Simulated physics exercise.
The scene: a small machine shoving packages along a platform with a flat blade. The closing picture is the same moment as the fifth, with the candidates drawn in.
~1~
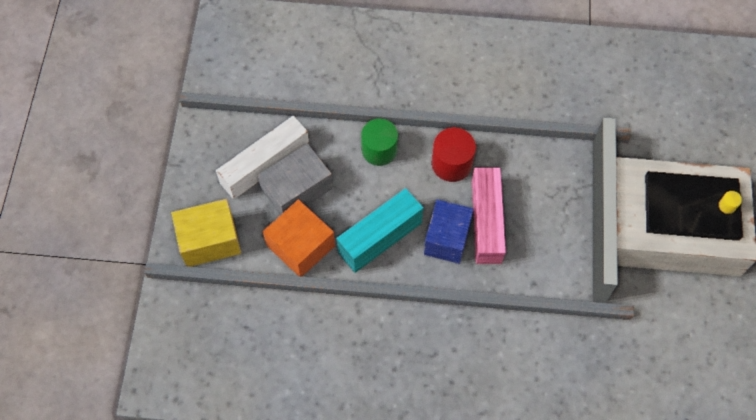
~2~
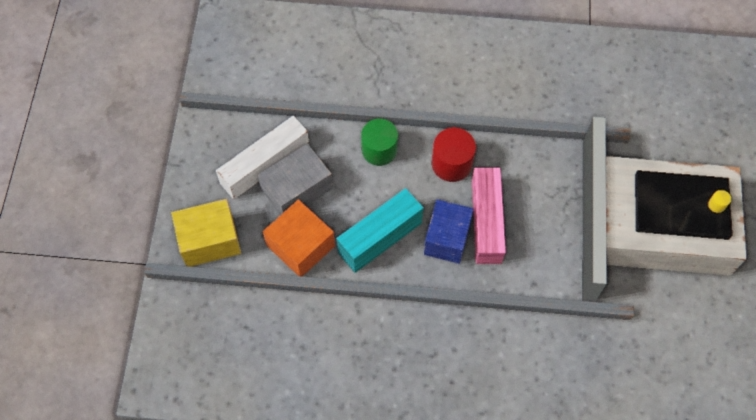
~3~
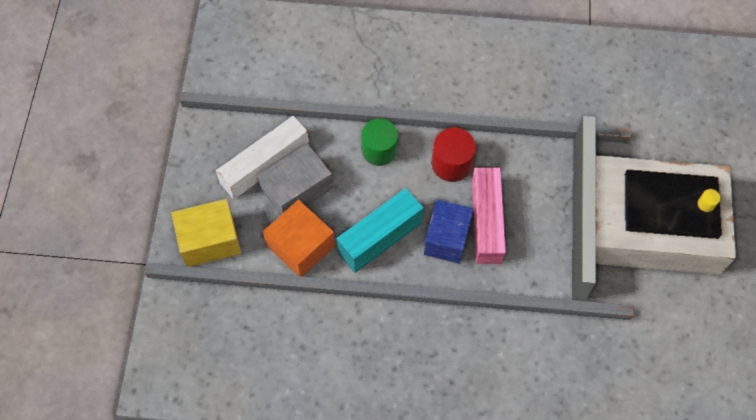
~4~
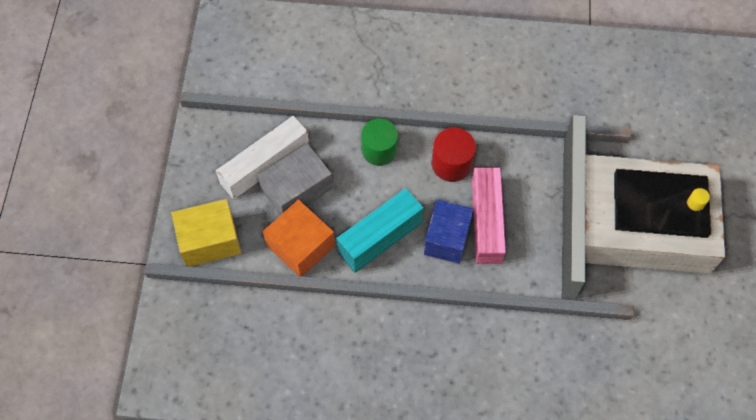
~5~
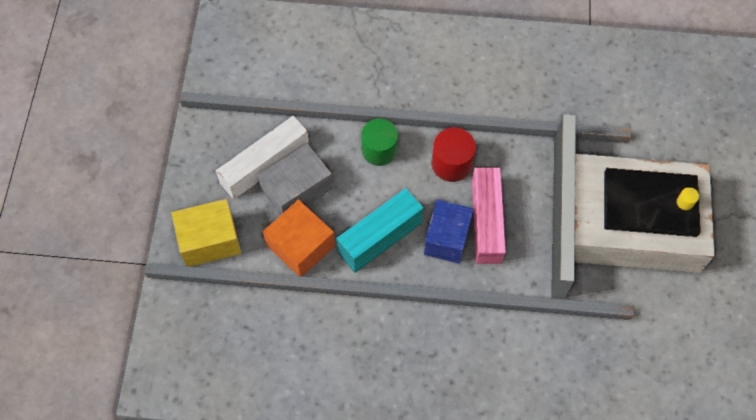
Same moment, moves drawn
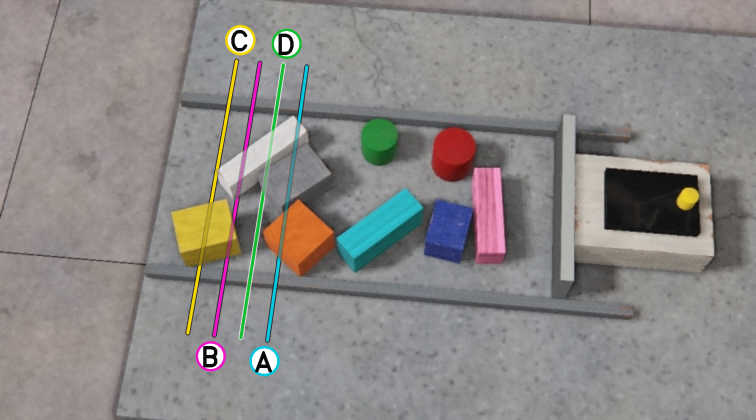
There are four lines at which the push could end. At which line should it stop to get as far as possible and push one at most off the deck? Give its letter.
No farther than A.
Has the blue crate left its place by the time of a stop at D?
Yes.
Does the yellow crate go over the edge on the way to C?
By then, yes.
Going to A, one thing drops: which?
The yellow crate goes over.
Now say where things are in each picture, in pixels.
The first frame shows yellow crate (207, 233); grey crate (296, 181); turquoise stick (380, 231).
The second frame shows robot (676, 203); white bar (264, 157).
The third frame shows robot (665, 202); green canister (379, 142).
The fourth frame shows robot (655, 201); orange crate (299, 239).
The fifth frame shows robot (644, 201); yellow crate (207, 233); grey crate (296, 181); turquoise stick (380, 231).
On the copy, A at (288, 195); B at (239, 190); C at (214, 188); D at (264, 192).
On A. First, robot (542, 192); red canister (439, 150); turquoise stick (361, 230).
Then, robot (441, 184); yellow crate (173, 230); white bar (243, 145).
Finally, robot (365, 177); yellow crate over the edge; orange crate (166, 218); one fallen.
By contrast, B drops four; C drops six; D drops three.
